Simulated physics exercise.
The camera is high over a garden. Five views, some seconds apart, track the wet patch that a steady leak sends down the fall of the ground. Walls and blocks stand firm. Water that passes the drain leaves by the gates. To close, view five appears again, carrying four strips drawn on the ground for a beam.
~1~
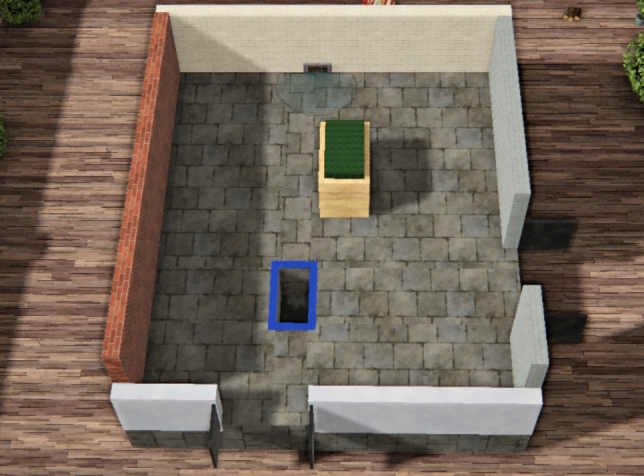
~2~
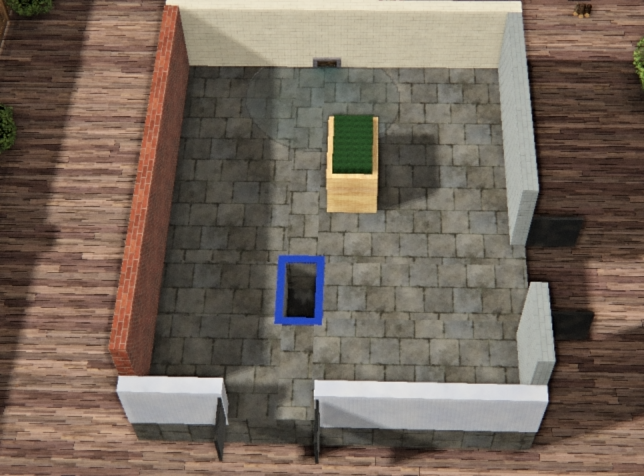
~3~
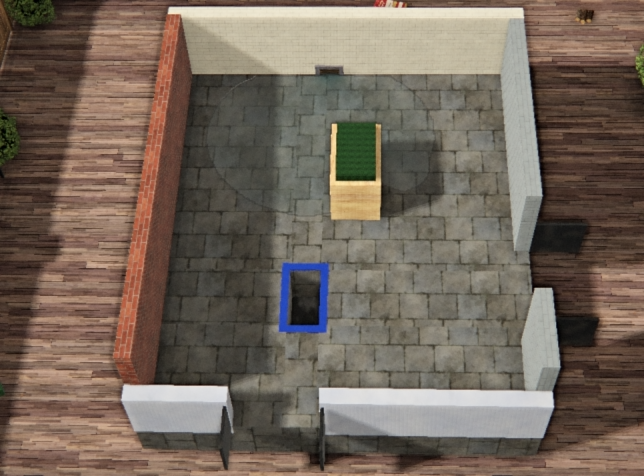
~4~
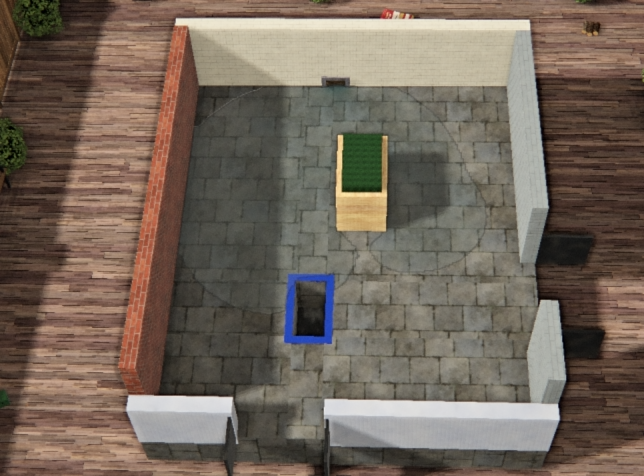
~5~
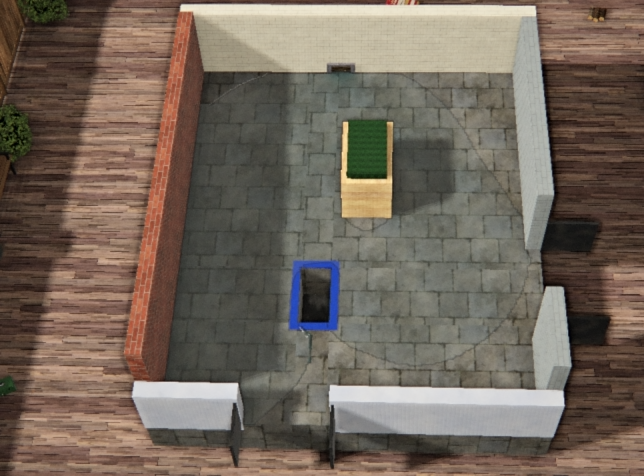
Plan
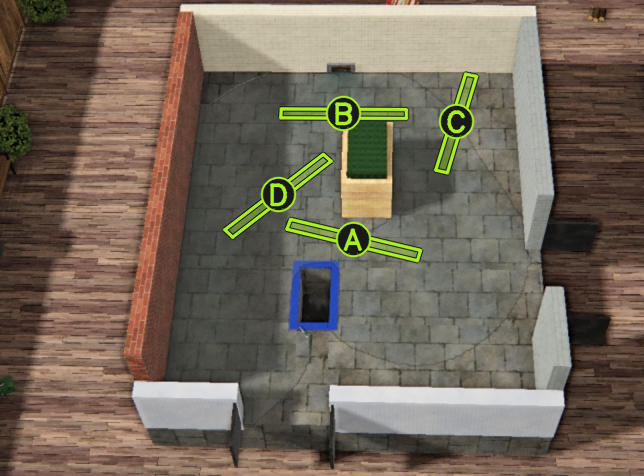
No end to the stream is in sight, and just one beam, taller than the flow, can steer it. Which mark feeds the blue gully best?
It is C.
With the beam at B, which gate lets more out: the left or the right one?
More leaves on the left.
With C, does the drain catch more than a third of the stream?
No, it does not.
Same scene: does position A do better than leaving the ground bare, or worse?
Position A is worse.
On the marked copy, A from (288, 224) to (419, 255); B from (281, 113) to (406, 114); C from (441, 171) to (471, 75); D from (228, 233) to (327, 157).
Choosing A, about 6 % of the stream runs into the blue gully, about 94 % out by the gates.
Choosing B, about 7 % of the stream runs into the blue gully, about 91 % out by the gates.
Choosing C, about 16 % of the stream runs into the blue gully, about 83 % out by the gates.
Choosing D, about 10 % of the stream runs into the blue gully, about 89 % out by the gates.
